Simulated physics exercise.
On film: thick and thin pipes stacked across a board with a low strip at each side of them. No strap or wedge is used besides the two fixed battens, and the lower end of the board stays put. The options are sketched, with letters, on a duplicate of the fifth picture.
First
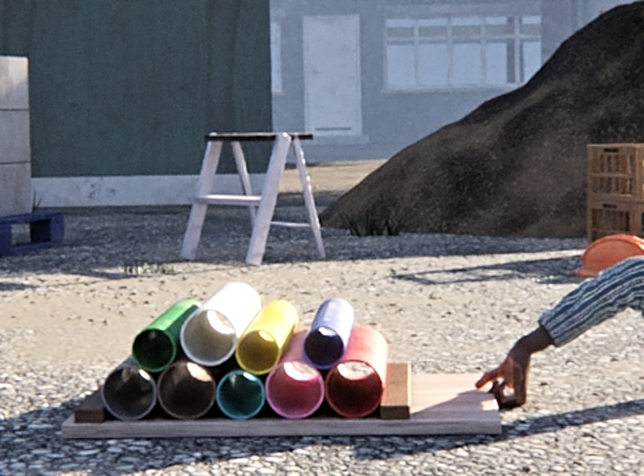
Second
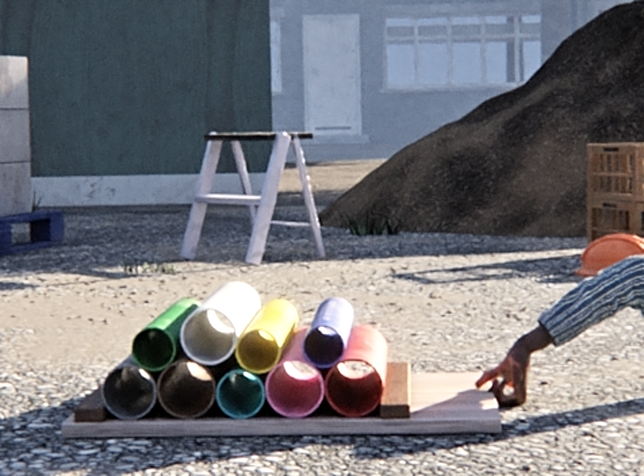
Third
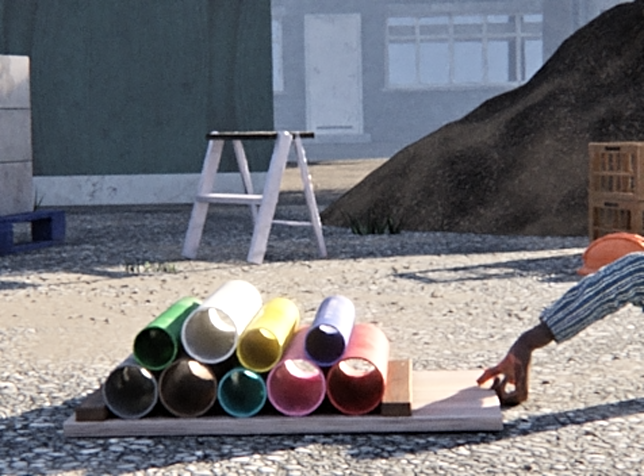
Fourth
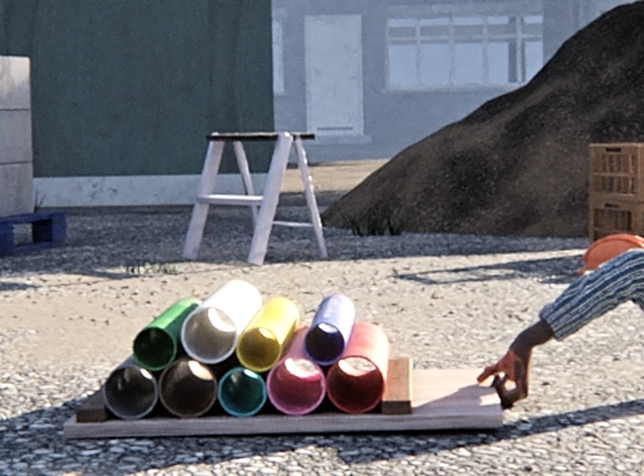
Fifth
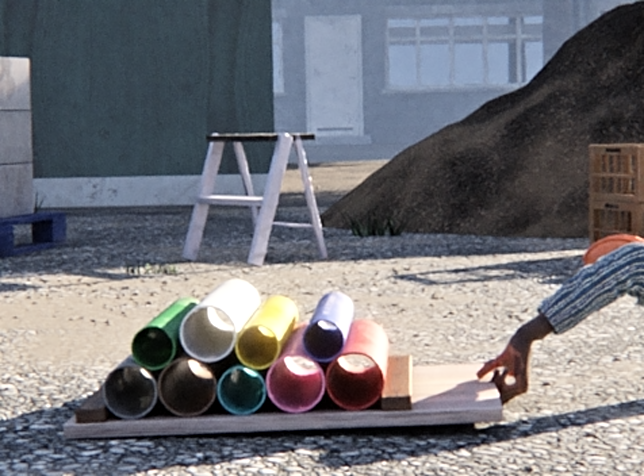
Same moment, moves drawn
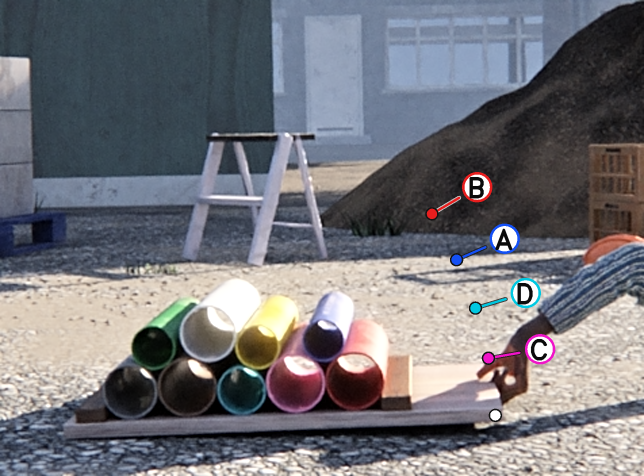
A hand in a striped sleeve gripped the right end of a board stacked with colourful pipes and raised that end very slightly, while the pipes kept their places between the two wooden strips.
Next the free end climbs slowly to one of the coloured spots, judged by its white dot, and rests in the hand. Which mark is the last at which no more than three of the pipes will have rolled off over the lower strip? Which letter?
Raise it to B.
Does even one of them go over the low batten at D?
At D: No.
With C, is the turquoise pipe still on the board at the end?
The turquoise pipe: Yes.
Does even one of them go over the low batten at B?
At B: Yes.
On the copy, A at (456, 260); B at (432, 214); C at (489, 358); D at (475, 308); the white dot at (496, 415).
On B. First, board at 17°.
Then, board at 30°.
Finally, board at 30°, three over the low batten (green, yellow, white).
By contrast, A none over the low batten; C none over the low batten; D none over the low batten.
